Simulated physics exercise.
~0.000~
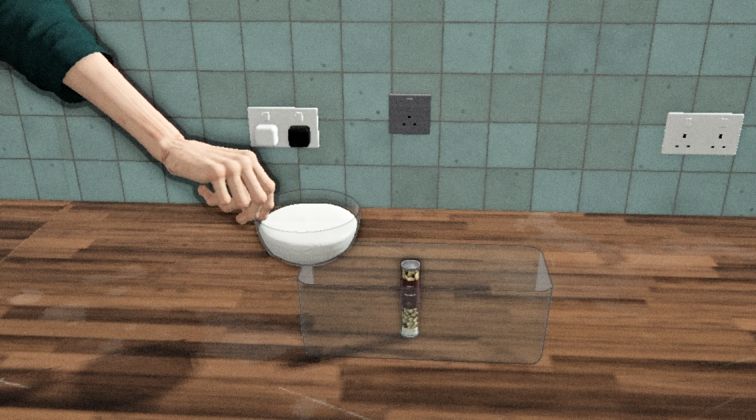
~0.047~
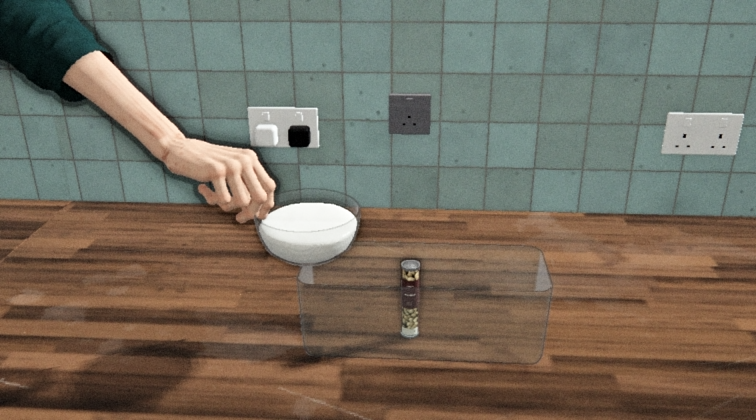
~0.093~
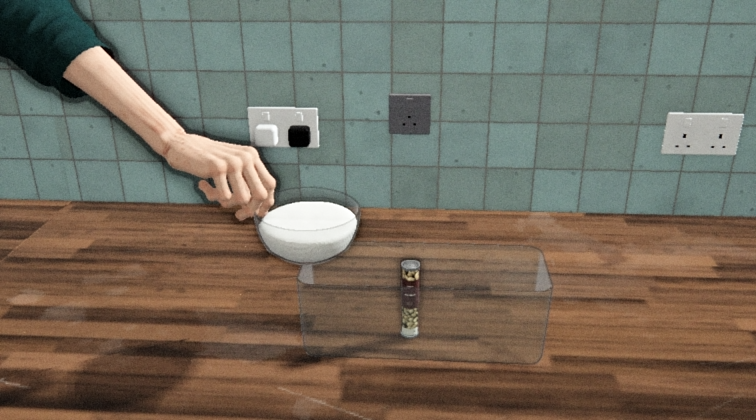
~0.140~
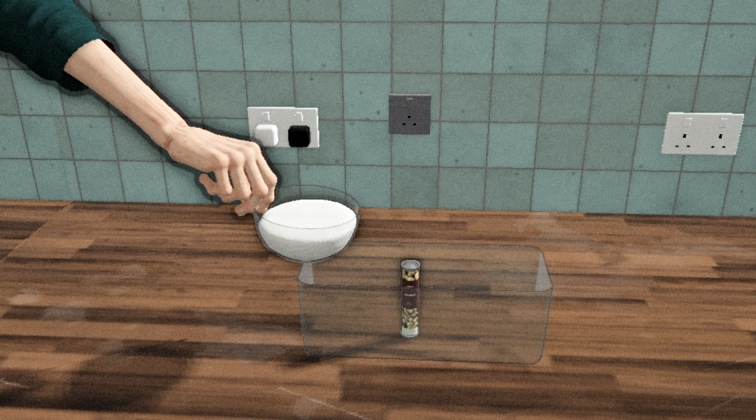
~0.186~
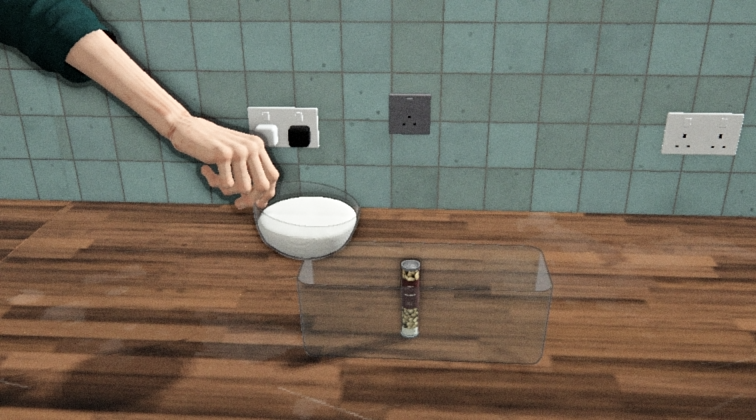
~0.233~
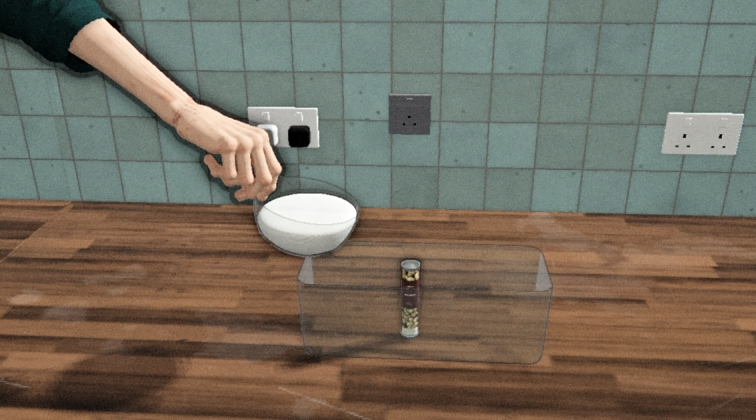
A hand held a clear round bowl of milk beside and above a clear oblong basin with a small closed tin standing inside, then slowly tilted the bowl slightly to the right.
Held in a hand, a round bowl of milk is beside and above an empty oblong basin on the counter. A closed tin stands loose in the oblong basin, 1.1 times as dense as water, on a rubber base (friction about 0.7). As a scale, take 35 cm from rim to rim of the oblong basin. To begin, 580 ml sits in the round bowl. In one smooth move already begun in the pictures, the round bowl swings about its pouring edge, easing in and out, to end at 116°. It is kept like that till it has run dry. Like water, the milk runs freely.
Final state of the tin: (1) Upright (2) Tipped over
Answer: 1.
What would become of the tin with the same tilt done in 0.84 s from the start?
Outcome - the tin remains standing.
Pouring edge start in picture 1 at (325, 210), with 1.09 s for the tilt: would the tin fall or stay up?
It tumbles.
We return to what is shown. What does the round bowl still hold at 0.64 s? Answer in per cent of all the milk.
Still held: Roughly 48 % of the total.
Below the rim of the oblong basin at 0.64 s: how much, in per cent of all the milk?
About 12%.
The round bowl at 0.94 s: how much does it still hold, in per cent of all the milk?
Some 1 per cent.
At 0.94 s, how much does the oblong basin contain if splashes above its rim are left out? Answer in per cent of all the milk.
Reading: Approx. 92 %.
By 0.64 s the tilt is 74° and 47 per cent is still to pour; the tin stands where it began.
By 0.94 s the tilt is 111° and 1 per cent is still to pour; the tin stands where it began.
By 1.25 s the tilt is 116° and 0 per cent is still to pour; the tin stands where it began.
By 1.59 s the tilt is 116° and 0 per cent is still to pour; the tin stands where it began.
At rest the tin stands where it began.
